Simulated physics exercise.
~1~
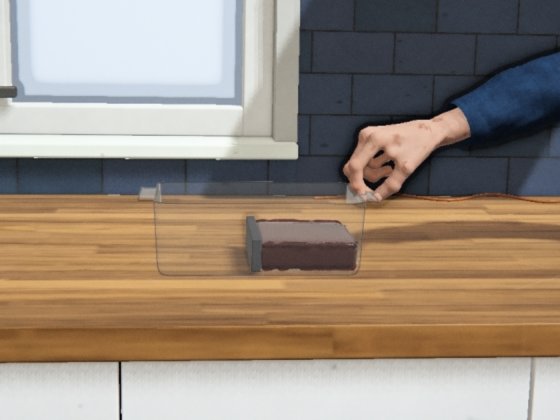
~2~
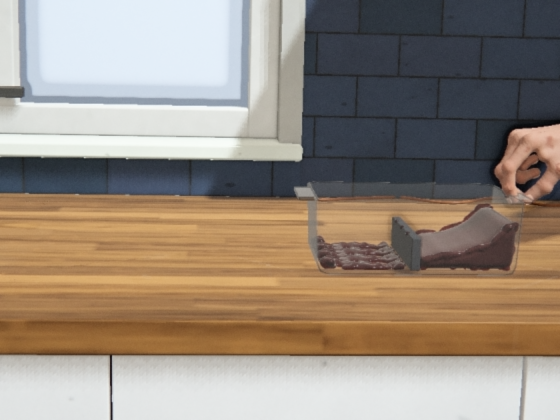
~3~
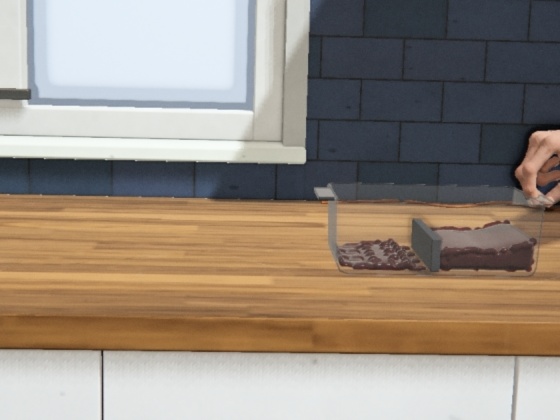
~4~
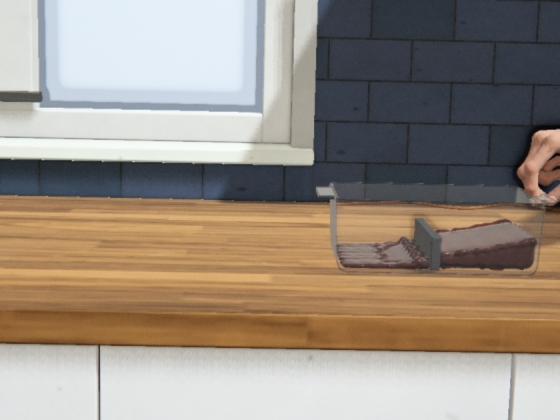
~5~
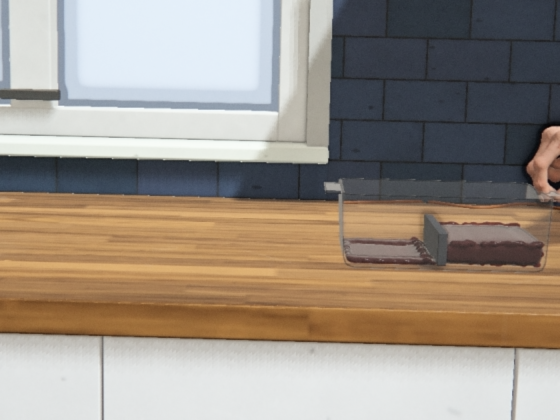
On a wooden worktop below a window, a hand pulls a clear oblong tub to the right, and the dark liquid held right of its upright divider surges and spills over into the left side. The tub stops and the liquid settles, shallow on the left and deeper on the right.
